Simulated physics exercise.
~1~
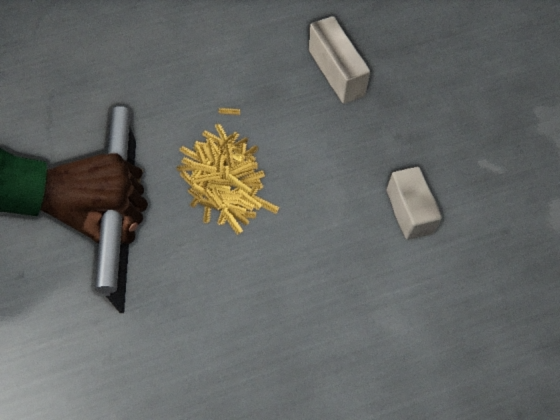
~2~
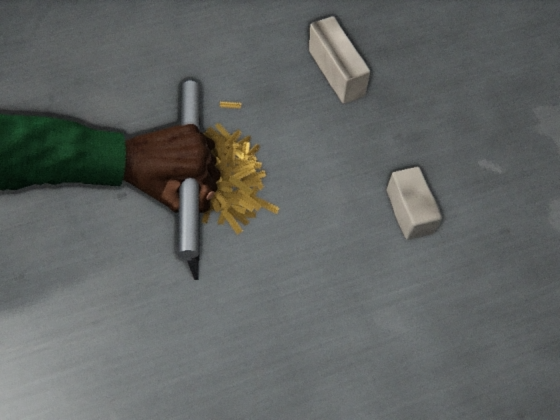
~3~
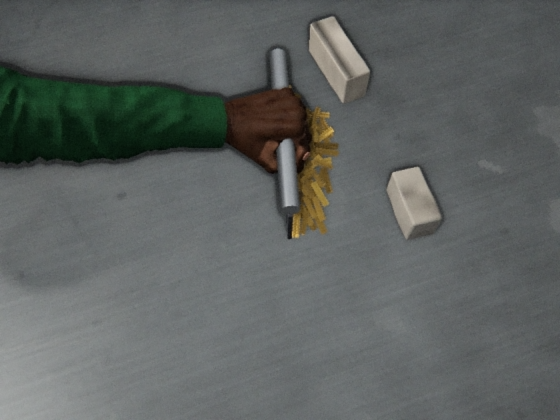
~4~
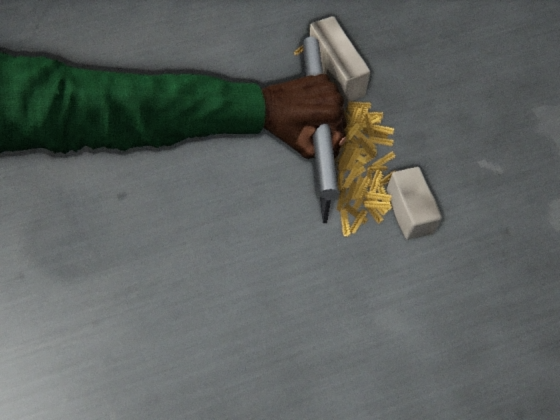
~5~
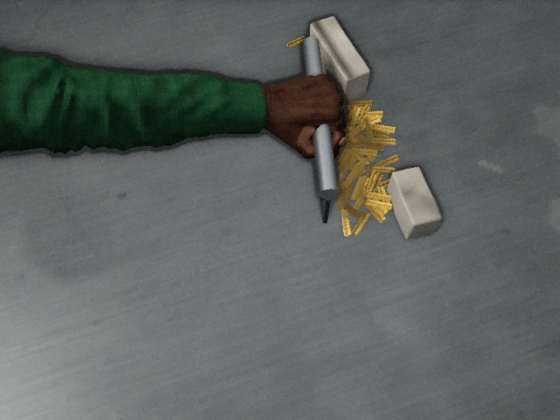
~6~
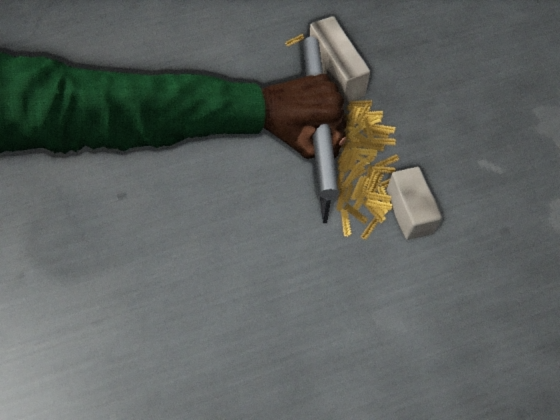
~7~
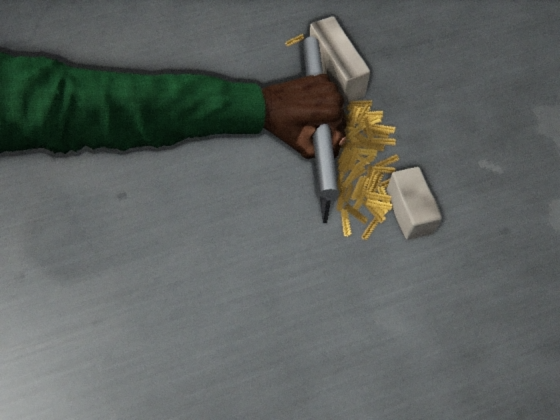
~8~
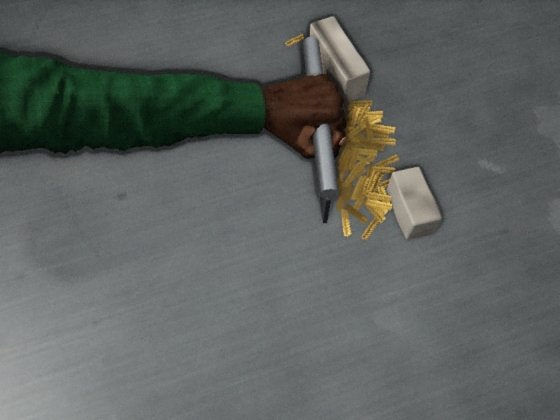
On a grey surface, a dark-skinned hand in a green sleeve pushes a pile of short yellow pieces rightward with a scraper toward two pale blocks, then stops, leaving most pieces bunched before the blocks and a few at the gap between them.
